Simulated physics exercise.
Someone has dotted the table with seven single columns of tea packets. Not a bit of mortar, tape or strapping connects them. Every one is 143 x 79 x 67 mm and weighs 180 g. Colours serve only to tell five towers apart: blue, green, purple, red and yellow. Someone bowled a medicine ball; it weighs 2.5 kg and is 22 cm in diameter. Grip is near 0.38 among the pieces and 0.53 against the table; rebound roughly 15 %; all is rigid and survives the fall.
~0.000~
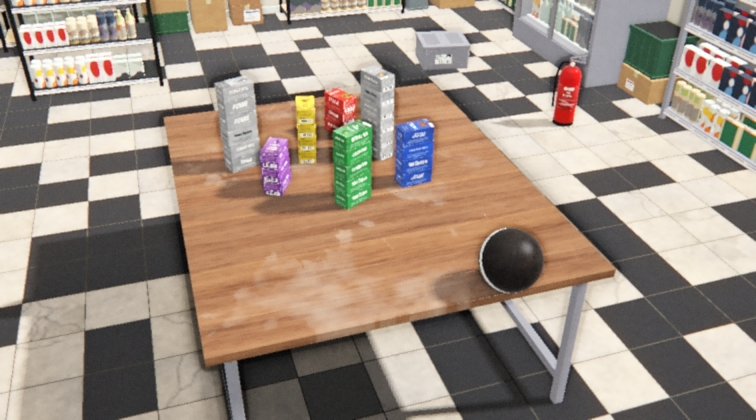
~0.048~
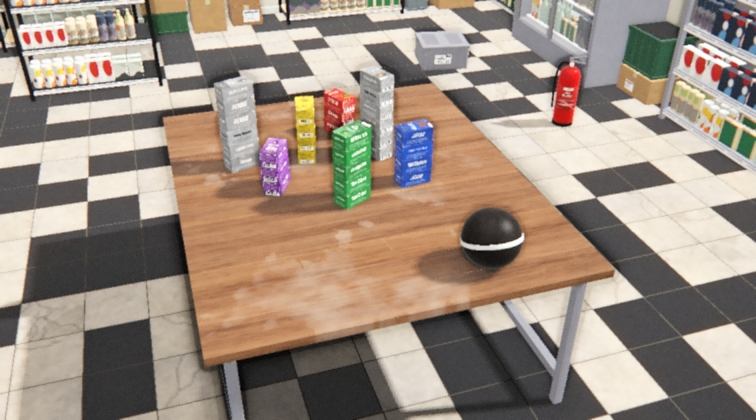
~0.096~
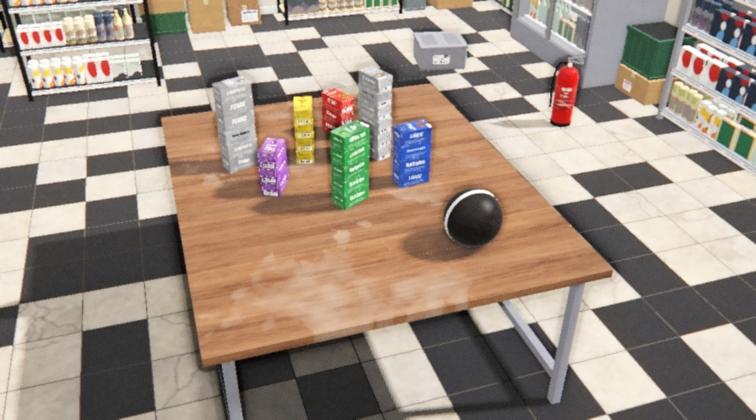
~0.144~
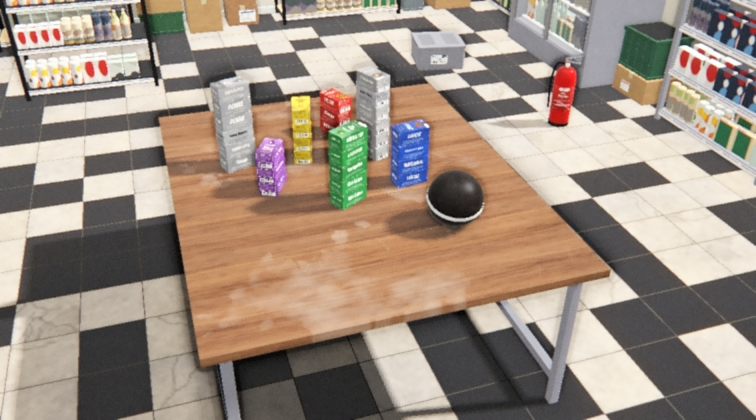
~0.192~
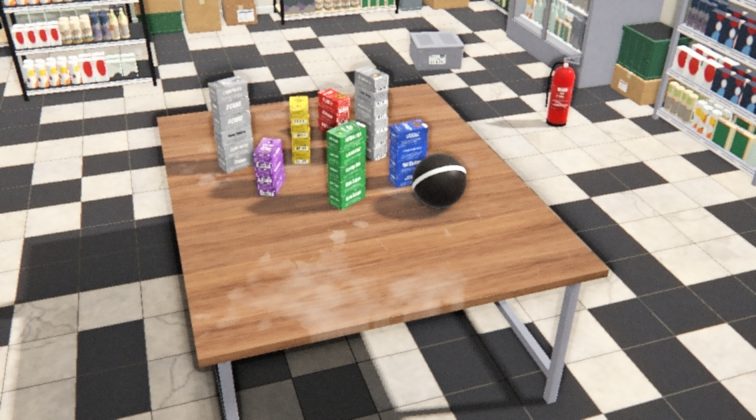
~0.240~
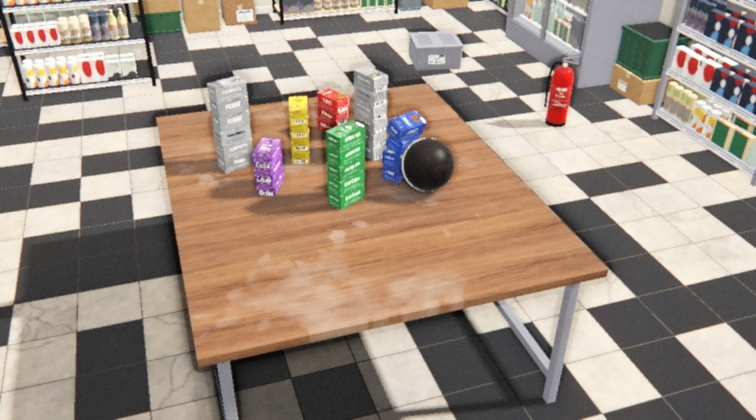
The clip opens on a wooden table in a shop, with separate stacks of coloured packets near its far side and a black ball with a white stripe at the near right. The ball rolls away from the camera and leftward, reaches the blue stack and knocks it into a leftward lean, while the other stacks stay upright.
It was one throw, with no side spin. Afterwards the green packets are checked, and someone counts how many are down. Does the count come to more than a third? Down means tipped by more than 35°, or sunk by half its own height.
No.
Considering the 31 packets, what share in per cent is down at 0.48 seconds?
By then, 15 per cent.
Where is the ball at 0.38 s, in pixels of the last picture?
Location: Close to (414, 138).
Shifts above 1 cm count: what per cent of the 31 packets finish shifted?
Displaced: 40 %.
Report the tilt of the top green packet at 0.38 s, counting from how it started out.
Near 0 degrees from how it began.
Around 0.30 s, ball still moving; none of the 5 green packets down (2 of 31 in all colours); top green packet unmoved; top blue packet on its side.
Around 0.48 s, ball still moving; none of the 5 green packets down (4 of 31 in all colours); top green packet unmoved; top blue packet on its side.
Around 0.64 s, ball still moving; none of the 5 green packets down (5 of 31 in all colours); top green packet unmoved; top blue packet upside down.
Finally (1.7 s), ball rolling away; none of the 5 green packets down (5 of 31 in all colours); top green packet unmoved; top blue packet on its side. That is 0 per cent. Seen by the last camera, middles, top green packet near (346, 136), top blue packet near (371, 186).
